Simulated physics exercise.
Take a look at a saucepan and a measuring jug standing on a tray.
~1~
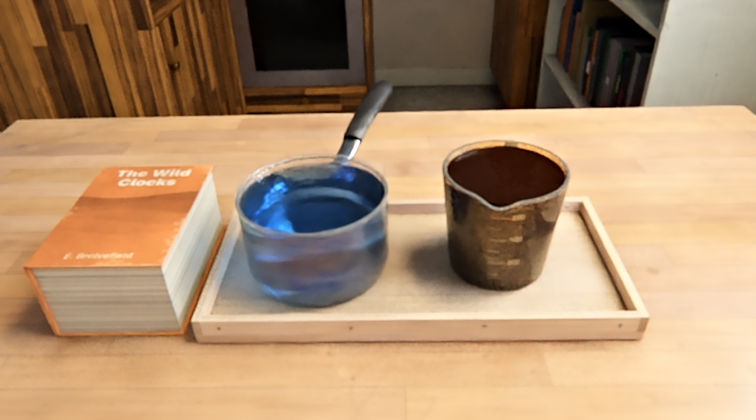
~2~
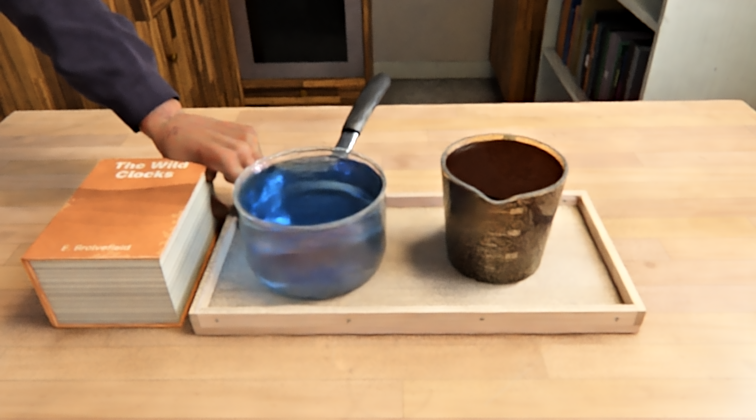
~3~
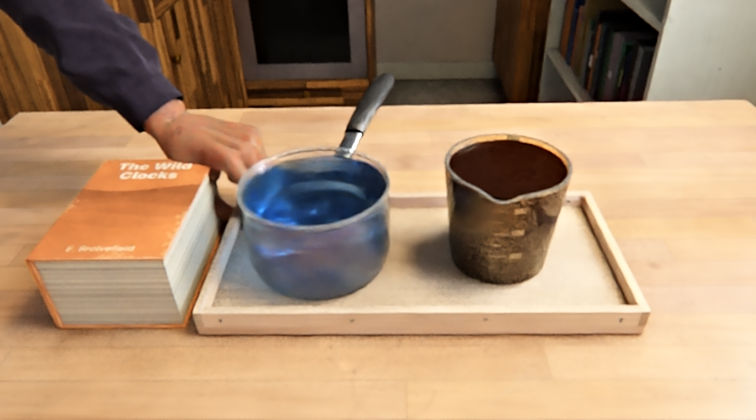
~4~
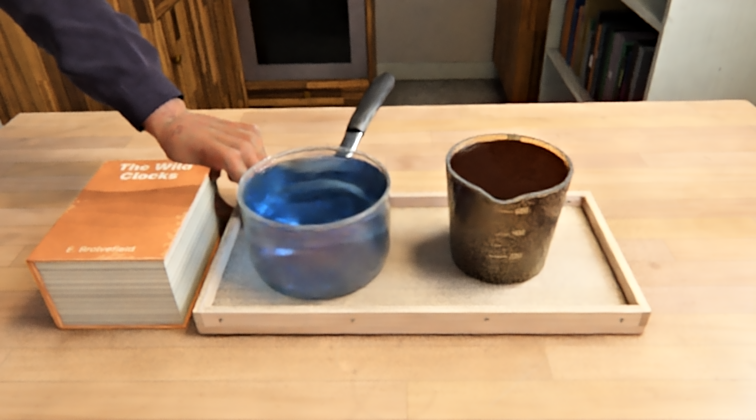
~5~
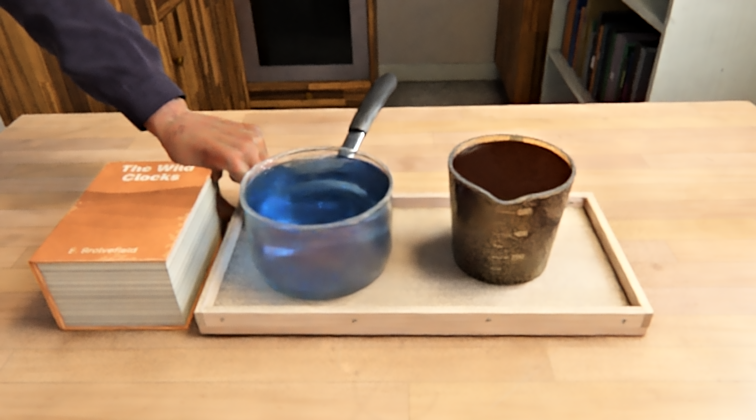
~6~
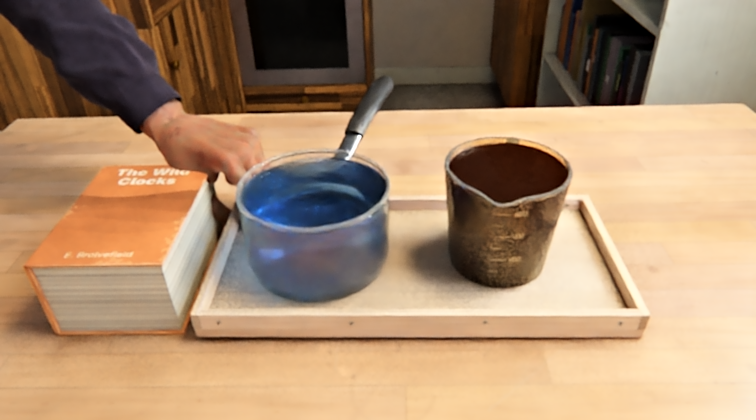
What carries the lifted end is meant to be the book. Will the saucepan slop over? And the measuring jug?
My prediction: Saucepan: It will slosh over, measuring jug: It will slosh over.
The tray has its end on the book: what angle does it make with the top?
About 13°.
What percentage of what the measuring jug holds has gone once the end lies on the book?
My figure: 8 in a hundred.
A moment on, the tray slopes by about 7°; saucepan, all is still inside; measuring jug, all is still inside.
Further on, the tray slopes by about 15°; saucepan, a puddle lies under it; measuring jug, a puddle lies under it.
When it is over, the tray slopes by about 13°, resting on the book; saucepan, a puddle lies under it; measuring jug, a puddle lies under it.
